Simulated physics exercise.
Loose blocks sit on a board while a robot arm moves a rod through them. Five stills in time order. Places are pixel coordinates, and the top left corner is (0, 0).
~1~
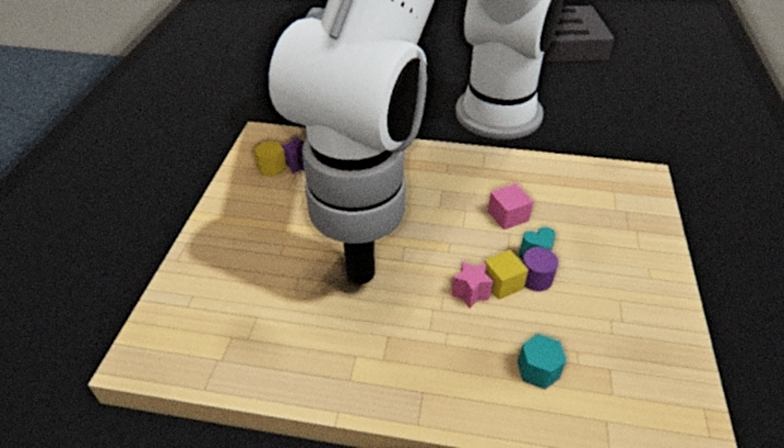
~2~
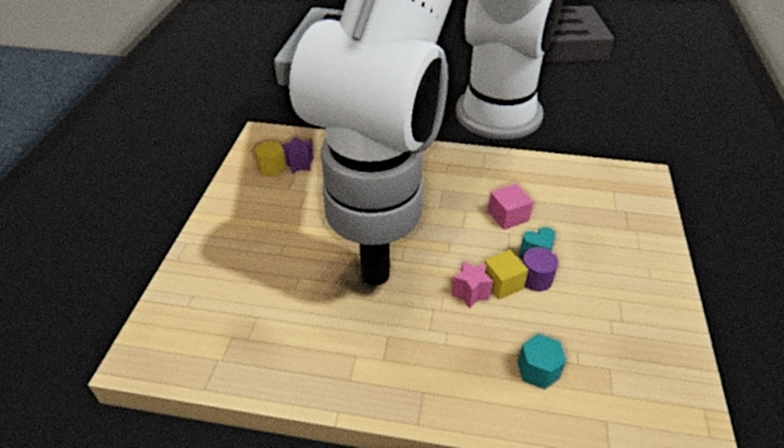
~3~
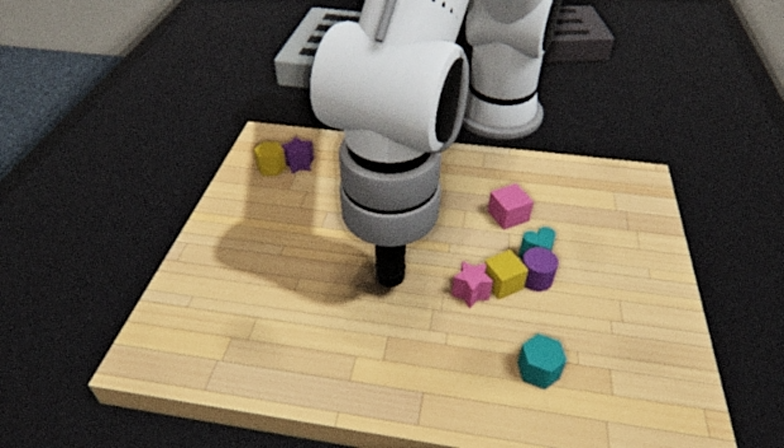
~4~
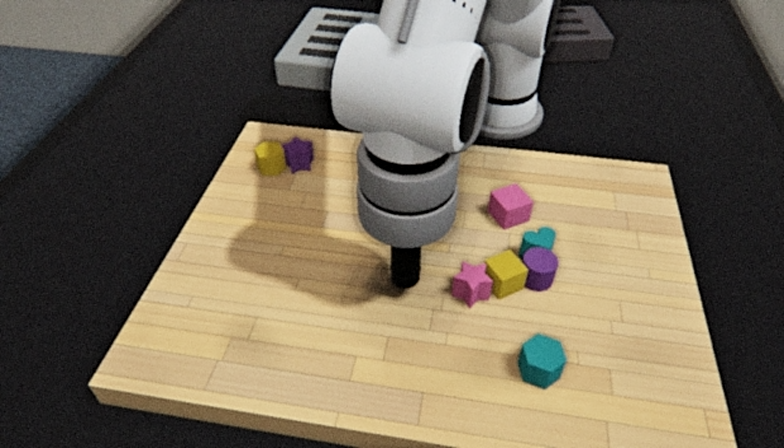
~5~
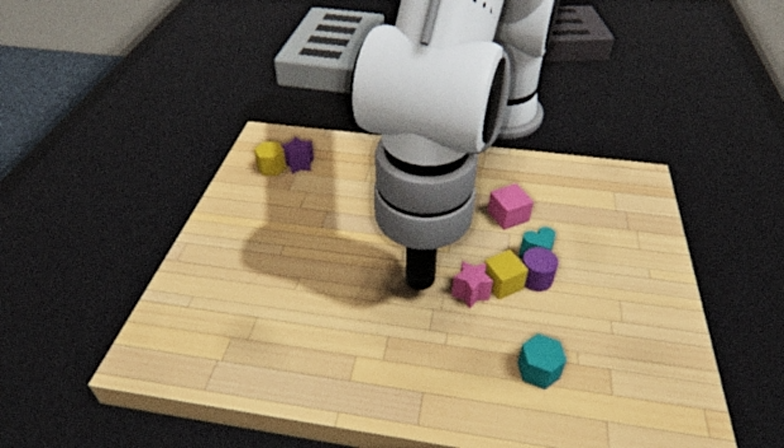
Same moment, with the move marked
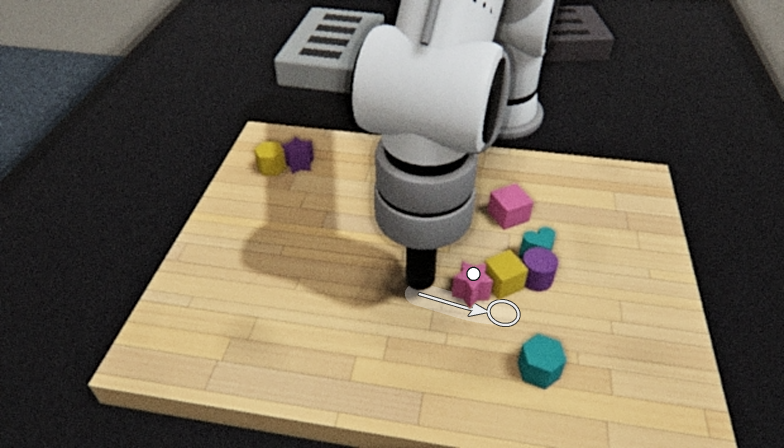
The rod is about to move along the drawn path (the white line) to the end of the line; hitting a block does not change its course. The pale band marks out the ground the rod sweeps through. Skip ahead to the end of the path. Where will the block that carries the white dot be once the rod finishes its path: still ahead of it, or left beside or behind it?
It is driven along in front.
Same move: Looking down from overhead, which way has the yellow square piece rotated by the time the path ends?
Counterclockwise rotation.
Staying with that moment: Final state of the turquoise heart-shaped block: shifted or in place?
Its place changes.
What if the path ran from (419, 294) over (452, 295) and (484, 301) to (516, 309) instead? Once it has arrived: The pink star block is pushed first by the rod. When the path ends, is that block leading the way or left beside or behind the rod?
I think it holds its spot in front.
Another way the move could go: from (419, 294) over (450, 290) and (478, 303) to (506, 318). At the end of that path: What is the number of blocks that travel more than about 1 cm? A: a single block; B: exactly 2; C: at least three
Correct choice: C.
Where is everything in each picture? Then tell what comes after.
Tip of the rod (361, 274), middles of tops, pink star block (473, 274), yellow square piece (506, 264), purple cylinder (541, 259), turquoise heart-shaped block (541, 236), in the first picture.
Rod (376, 276), nothing pushed, in the second picture.
Rod (390, 277), nothing pushed, in the third picture.
Rod (405, 278), nothing pushed, in the fourth picture.
Rod (420, 280), pink star block (473, 274), yellow square piece (506, 264), purple cylinder (541, 259), turquoise heart-shaped block (541, 236), in the fifth picture.
The line goes from (419, 294) by way of (446, 302) and (474, 310) to (504, 313); the dot is on the pink star block.
What follows on the original path. One third of the way, rod (448, 288); pink star block (480, 273), turned 10° anticlockwise; yellow square piece (508, 263).
Two thirds of the way, rod (477, 296); pink star block (507, 277), turned 25° anticlockwise; yellow square piece (529, 262); purple cylinder (561, 254); turquoise heart-shaped block (545, 233), turned 30° anticlockwise.
At the end, rod (507, 299); pink star block (532, 277), turned 40° anticlockwise; yellow square piece (546, 258), turned 25° anticlockwise; purple cylinder (576, 246); turquoise heart-shaped block (546, 231), turned 50° anticlockwise.
